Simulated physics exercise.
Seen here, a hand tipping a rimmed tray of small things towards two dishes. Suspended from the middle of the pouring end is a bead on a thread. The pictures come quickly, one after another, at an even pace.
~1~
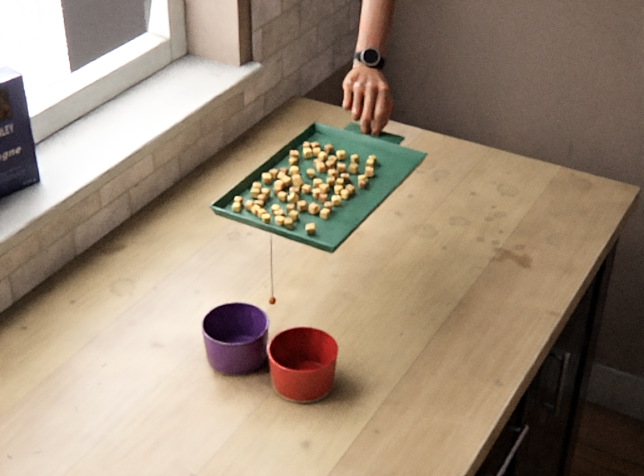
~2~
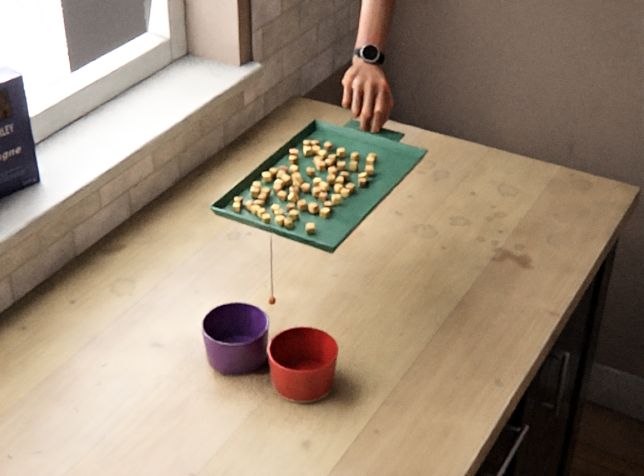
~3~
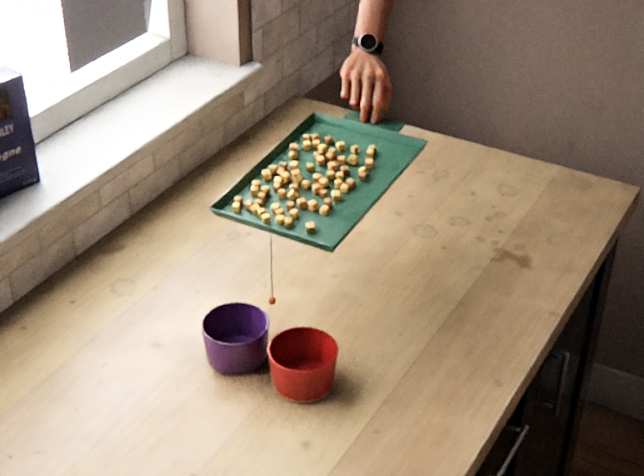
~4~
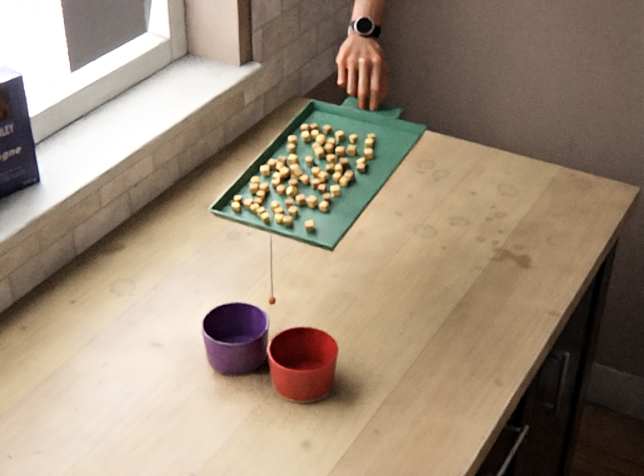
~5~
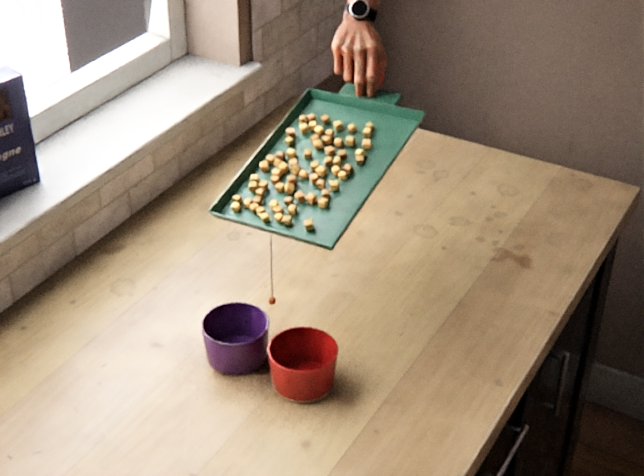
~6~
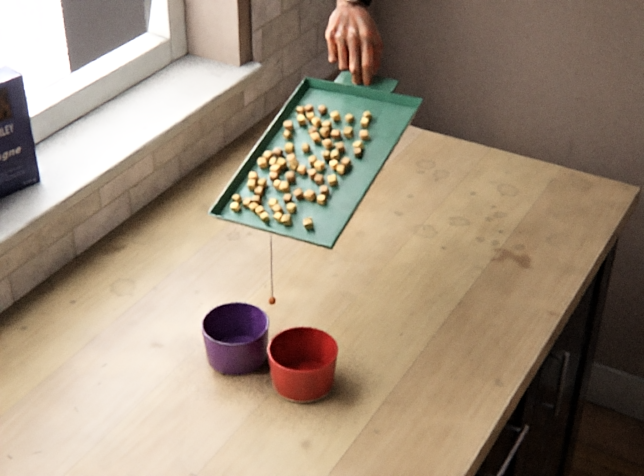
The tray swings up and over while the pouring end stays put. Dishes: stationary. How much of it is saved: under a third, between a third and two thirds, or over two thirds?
Once it's all tipped, the dishes get a third or more but no more than two thirds of it.
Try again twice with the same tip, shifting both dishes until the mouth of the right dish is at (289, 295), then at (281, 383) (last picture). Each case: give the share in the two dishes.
Trial 1 about 0 %, trial 2 about 0 %.
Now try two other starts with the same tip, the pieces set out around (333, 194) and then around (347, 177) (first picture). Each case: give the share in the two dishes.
Some 60 and then some 40 per cent.
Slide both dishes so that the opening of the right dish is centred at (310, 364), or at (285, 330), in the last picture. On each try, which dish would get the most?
On the first try it would be the one to the left, on the second the one to the left.
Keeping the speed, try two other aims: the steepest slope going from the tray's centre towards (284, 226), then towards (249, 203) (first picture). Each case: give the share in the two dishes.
For the first aim it is 80 in a hundred, for the second 10 in a hundred.
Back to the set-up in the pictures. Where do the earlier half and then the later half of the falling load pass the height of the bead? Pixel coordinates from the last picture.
I'd say close to (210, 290) at first and close to (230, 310) later on.
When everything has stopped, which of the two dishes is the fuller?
You'll find more in the left of the two at the end.
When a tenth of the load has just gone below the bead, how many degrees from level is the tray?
At some 95 degrees.
Soon after the last picture, tray tipped steeply; nearly all on the tray; a stray few in the left dish; a stray few in the air.
A little later, tray tipped past a quarter turn; about a quarter on the tray; a stray few in the right dish; a stray few in the left dish; about a quarter outside both; about half in the air.
Later still, tray tipped past a quarter turn; a small part in the right dish; about a third in the left dish; about half outside both.
At rest, tray tipped past a quarter turn; a small part in the right dish; about a third in the left dish; about half outside both.
